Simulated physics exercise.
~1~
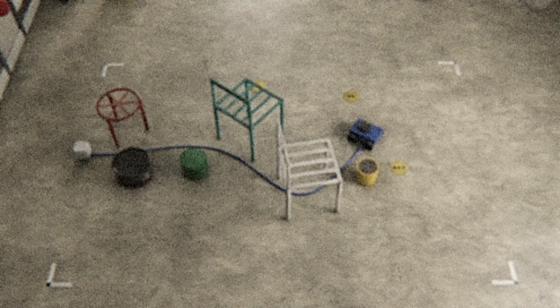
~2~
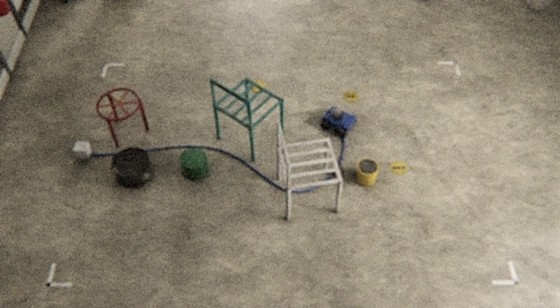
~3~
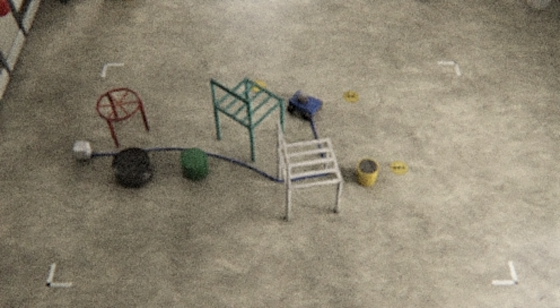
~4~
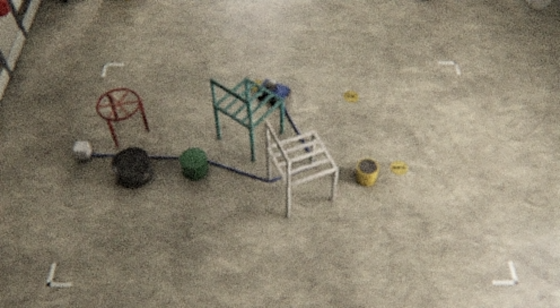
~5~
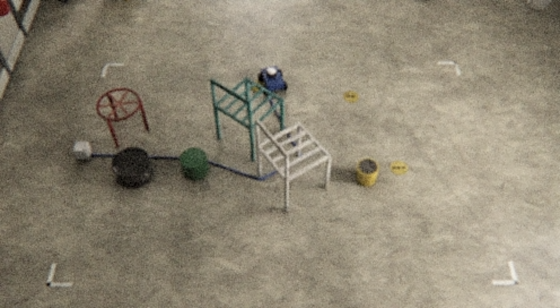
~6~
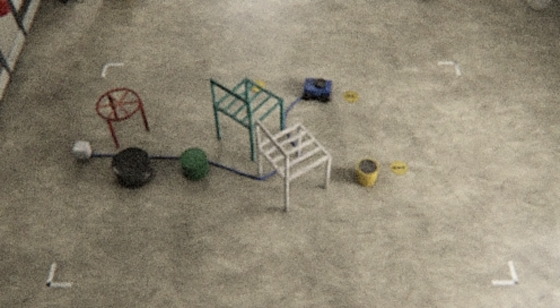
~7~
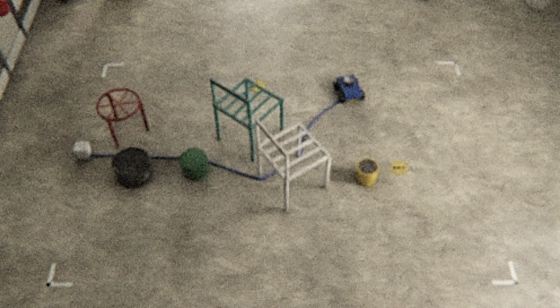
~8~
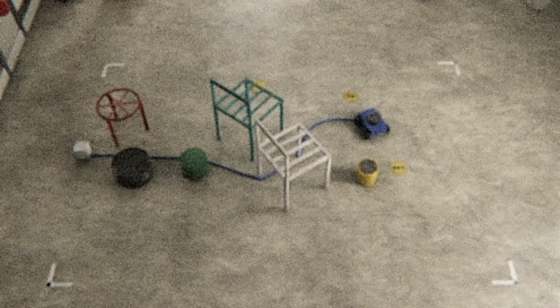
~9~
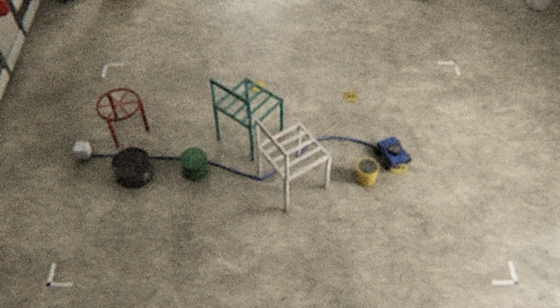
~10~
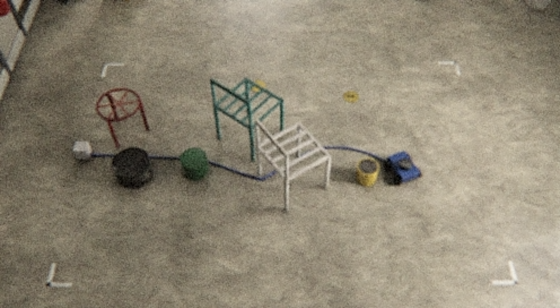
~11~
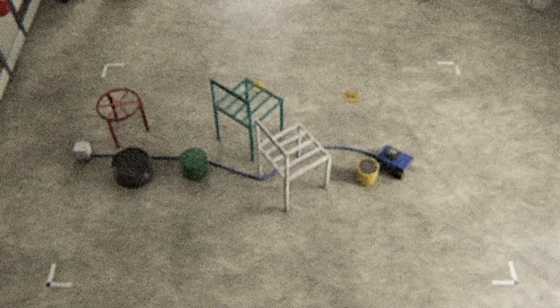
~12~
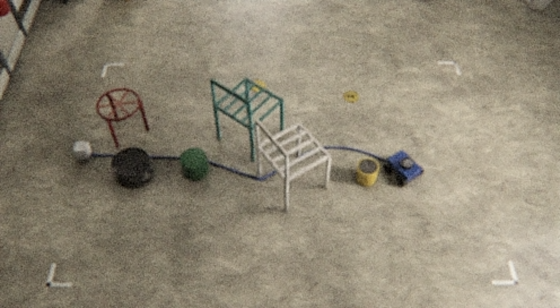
Blue cart trailing a blue lead moves left behind a teal chair, shifting a white chair, then swings right past a yellow pot.
